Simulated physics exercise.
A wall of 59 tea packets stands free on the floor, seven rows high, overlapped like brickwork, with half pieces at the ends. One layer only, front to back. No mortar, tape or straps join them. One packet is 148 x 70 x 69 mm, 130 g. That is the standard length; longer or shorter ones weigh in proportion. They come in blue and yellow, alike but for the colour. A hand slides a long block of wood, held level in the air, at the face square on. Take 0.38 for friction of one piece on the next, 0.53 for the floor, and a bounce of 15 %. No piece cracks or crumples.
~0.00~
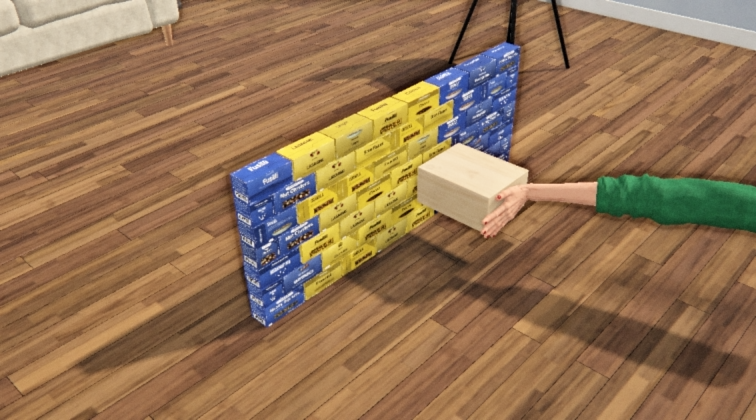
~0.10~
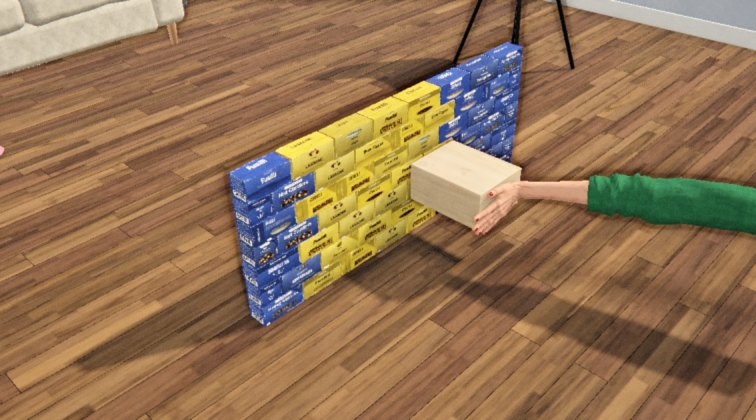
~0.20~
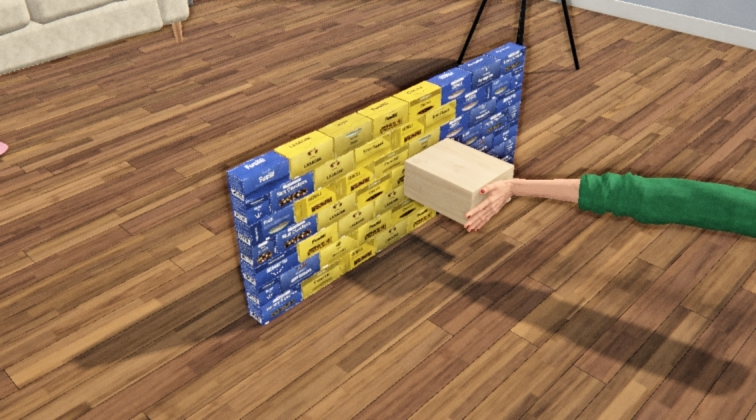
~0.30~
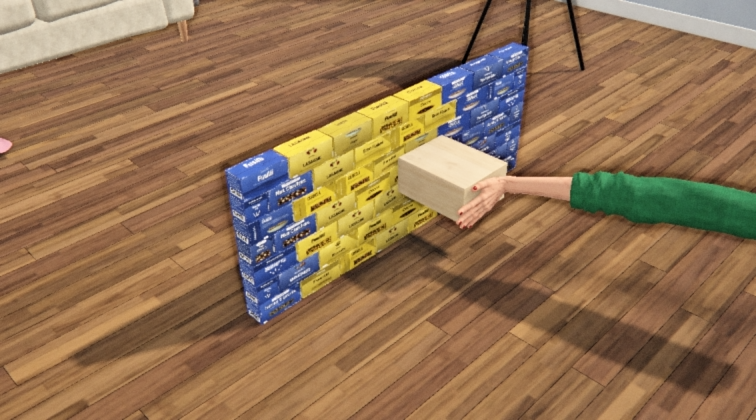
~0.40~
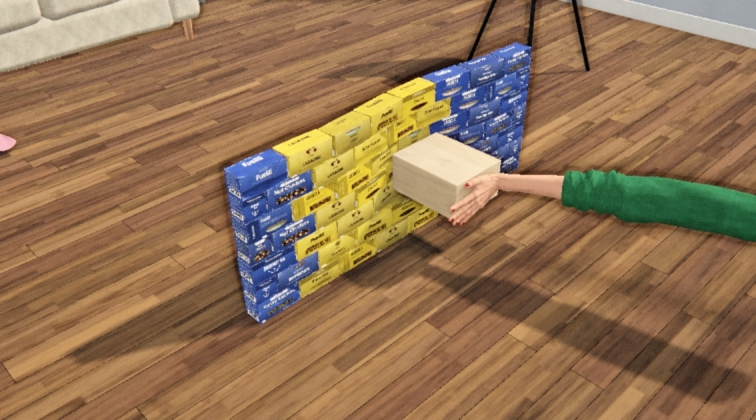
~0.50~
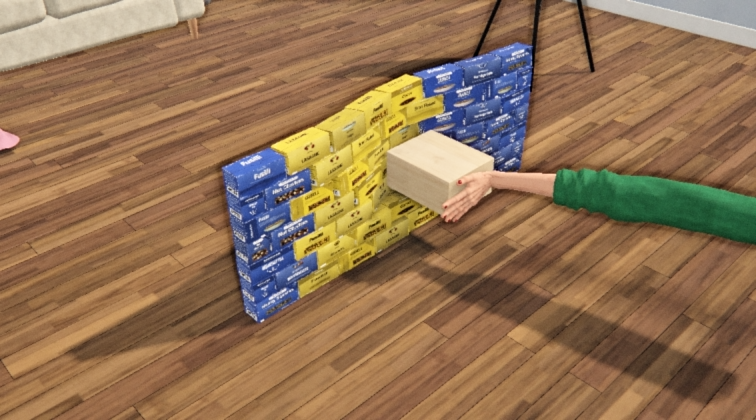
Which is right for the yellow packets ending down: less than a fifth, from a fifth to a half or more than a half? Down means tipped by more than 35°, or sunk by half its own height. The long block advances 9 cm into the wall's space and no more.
Over a half of them.
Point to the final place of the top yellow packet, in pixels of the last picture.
Near (177, 225).
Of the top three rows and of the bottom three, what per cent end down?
Top 70, bottom 20 per cent.
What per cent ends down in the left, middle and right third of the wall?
In per cent: Left 20, middle 90, right 40.
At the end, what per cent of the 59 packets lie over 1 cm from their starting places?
It is 45 per cent.
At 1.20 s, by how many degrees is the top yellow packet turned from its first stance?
Some 140°.
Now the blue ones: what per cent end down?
Blue 30 per cent.
After 0.64 s, none of the 28 yellow packets down (0 of 59 in all colours); top yellow packet 16° from how it stood; top blue packet 14° from how it stood.
After 0.82 s, 12 of the 28 yellow packets down (15 of 59 in all colours); top yellow packet 34° from how it stood, 34 mm lower; top blue packet 33° from how it stood.
After 0.98 s, 19 of the 28 yellow packets down (28 of 59 in all colours); top yellow packet 56° from how it stood, 21 cm lower; top blue packet 60° from how it stood, 10 cm lower.
After 1.20 s, 19 of the 28 yellow packets down (28 of 59 in all colours); top yellow packet upside down; top blue packet 49° from how it stood, 37 cm lower.
In the end (2.0 s), 19 of the 28 yellow packets down (28 of 59 in all colours); top yellow packet upside down; top blue packet 37° from how it stood, 37 cm lower. That is 68 per cent. From the last view, middles, top yellow packet near (177, 225), top blue packet near (471, 122).
